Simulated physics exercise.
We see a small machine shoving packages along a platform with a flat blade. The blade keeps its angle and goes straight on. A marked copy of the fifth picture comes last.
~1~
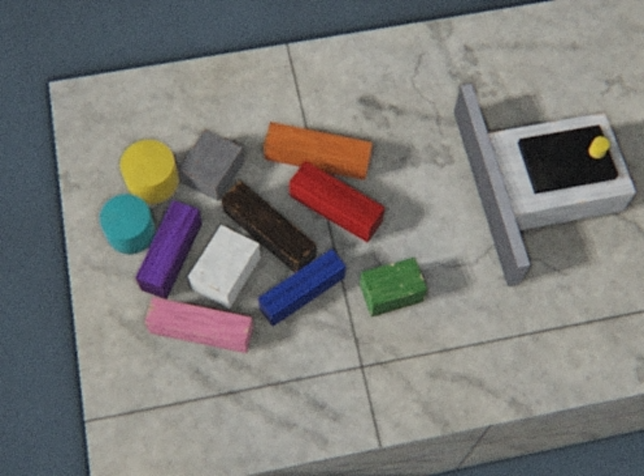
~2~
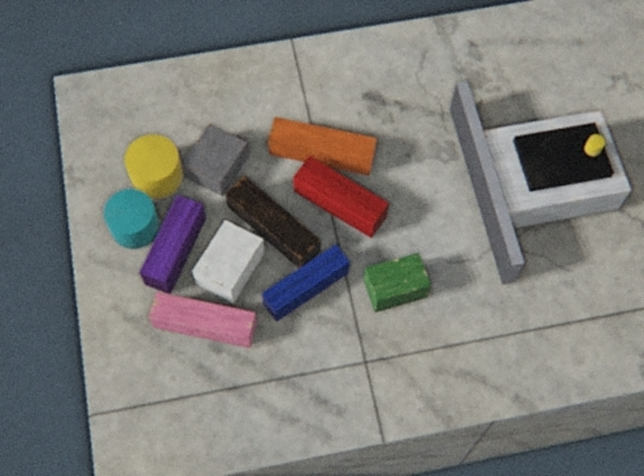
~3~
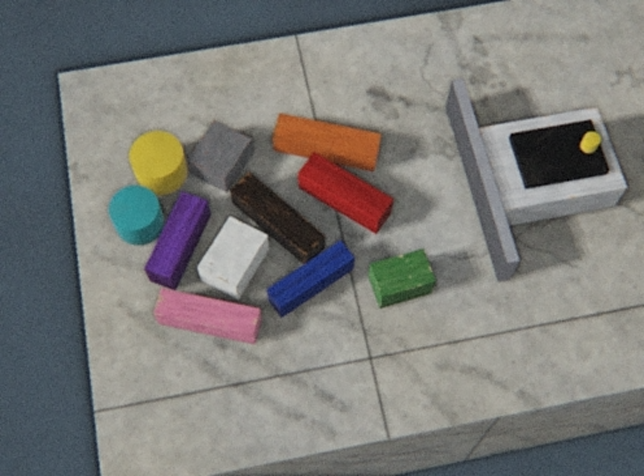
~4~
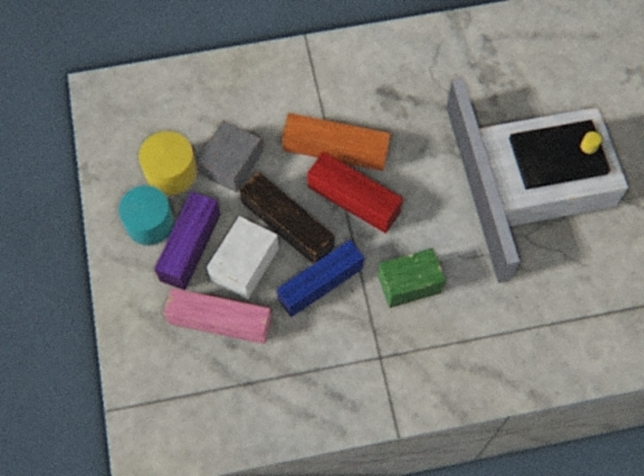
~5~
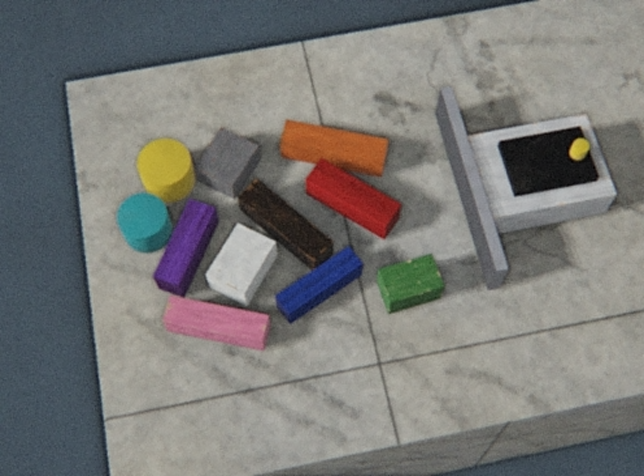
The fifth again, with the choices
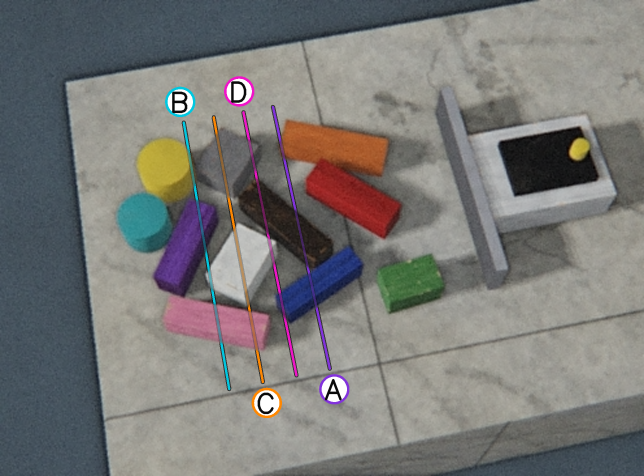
A pale, grey-veined stone platform stands against a dark blue-grey background, seen from above at a slant. Yellow and turquoise canisters, a grey crate and a white one, and purple, pink, black, orange, red, blue and green blocks lie scattered on the left, facing a white machine with a flat grey blade. The machine creeps a little leftward, touching nothing, while the packages stay still and the camera drifts slightly.
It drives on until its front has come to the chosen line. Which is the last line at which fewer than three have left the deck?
As far as mark B.
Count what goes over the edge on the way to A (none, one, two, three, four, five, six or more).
By then, none.
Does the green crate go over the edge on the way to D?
By then, no.
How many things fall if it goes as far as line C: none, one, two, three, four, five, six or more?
In all, none.
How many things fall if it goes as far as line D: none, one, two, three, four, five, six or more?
In all, none.
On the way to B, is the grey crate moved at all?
Yes.
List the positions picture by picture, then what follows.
Robot (561, 159); black bar (269, 228); grey crate (212, 166), in the first frame.
Robot (557, 157); red stick (340, 197), in the second frame.
Robot (552, 154); white crate (234, 258), in the third frame.
Robot (553, 155); turquoise canister (147, 215), in the fourth frame.
Robot (541, 161); orange bar (334, 148); blue stick (320, 285); yellow canister (166, 171), in the fifth frame.
On the copy, A at (300, 230); B at (205, 247); C at (237, 241); D at (268, 236).
On B. First, robot (448, 179); green crate (361, 297); orange bar (303, 150).
Then, robot (352, 197); turquoise canister (139, 222); yellow canister (146, 167).
Finally, robot (277, 211); turquoise canister (86, 221); yellow canister (82, 175); none fallen.
By contrast, A is within the limit but short; C is within the limit but short; D is within the limit but short.
